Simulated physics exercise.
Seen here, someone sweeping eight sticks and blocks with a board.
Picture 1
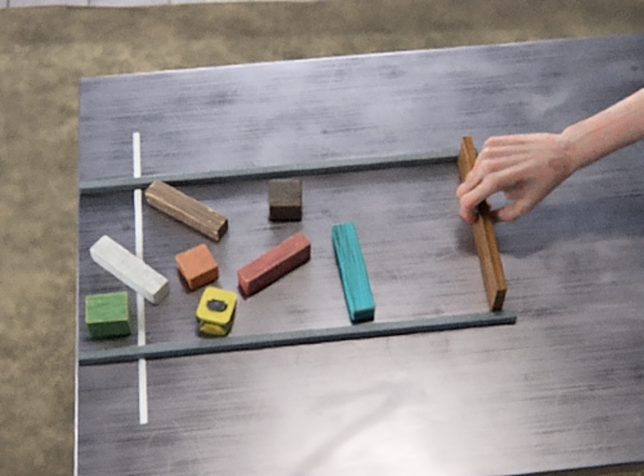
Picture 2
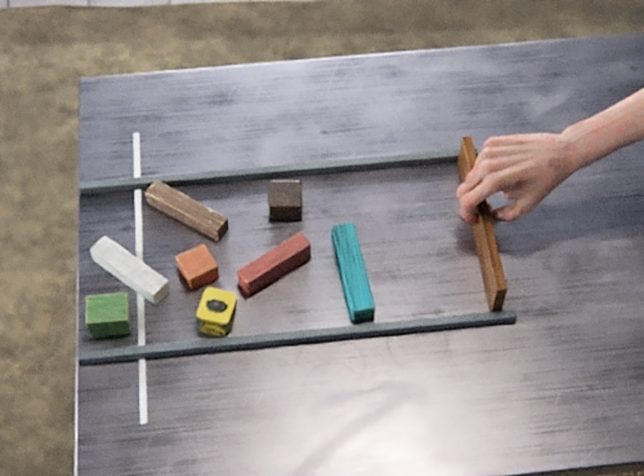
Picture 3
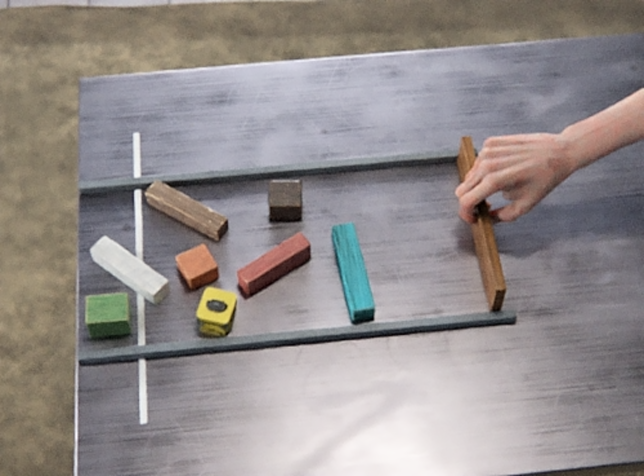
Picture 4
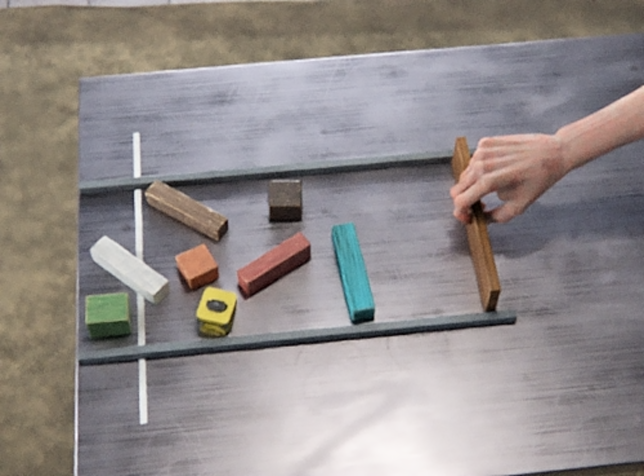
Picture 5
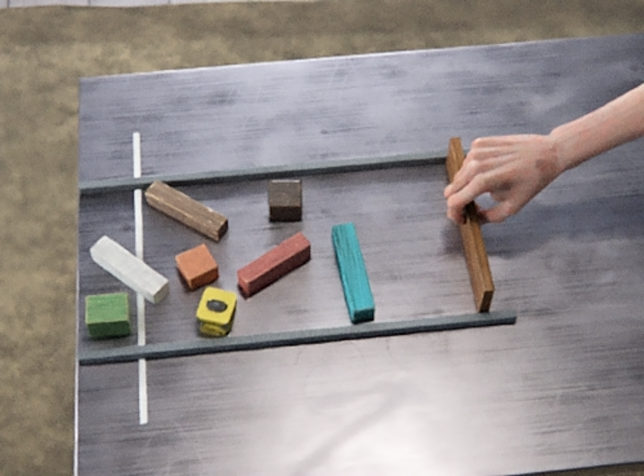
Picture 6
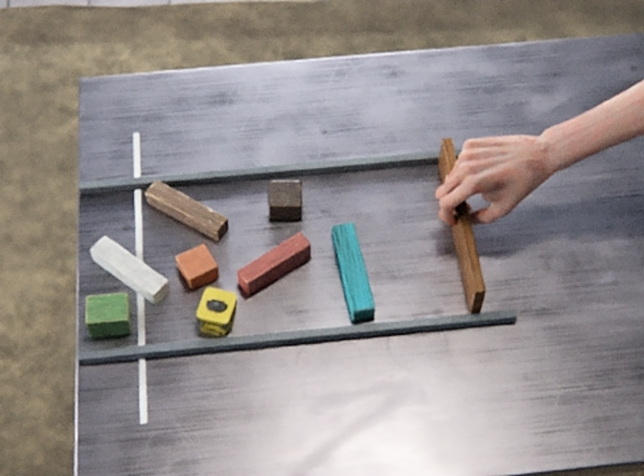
A hand held a wooden board upright between two dark rails, then slid it slightly left toward the scattered colored blocks and sticks, which all stayed still without being touched.
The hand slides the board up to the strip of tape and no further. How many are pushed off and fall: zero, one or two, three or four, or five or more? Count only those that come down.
Here the number that fall off is one or two.
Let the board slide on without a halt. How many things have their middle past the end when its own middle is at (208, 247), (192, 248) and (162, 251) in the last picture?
In that order 0, 0 and 0.
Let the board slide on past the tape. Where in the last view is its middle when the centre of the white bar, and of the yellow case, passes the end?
At (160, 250) for the white bar; at (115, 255) for the yellow case.
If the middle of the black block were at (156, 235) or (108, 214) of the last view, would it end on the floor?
The black block does not fall; goes over.
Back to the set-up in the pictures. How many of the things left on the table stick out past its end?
Overhanging: 2.
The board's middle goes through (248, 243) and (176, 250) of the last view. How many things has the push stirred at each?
The counts are 6 and 8.
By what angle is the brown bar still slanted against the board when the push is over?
Some 25 degrees.
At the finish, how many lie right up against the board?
In contact: 2.
Early on, none off yet; green block at rest near (109, 315); white bar at rest near (130, 270); brown bar at rest near (187, 211).
Finally, the number that fall off is one or two; lost, white bar and green block.
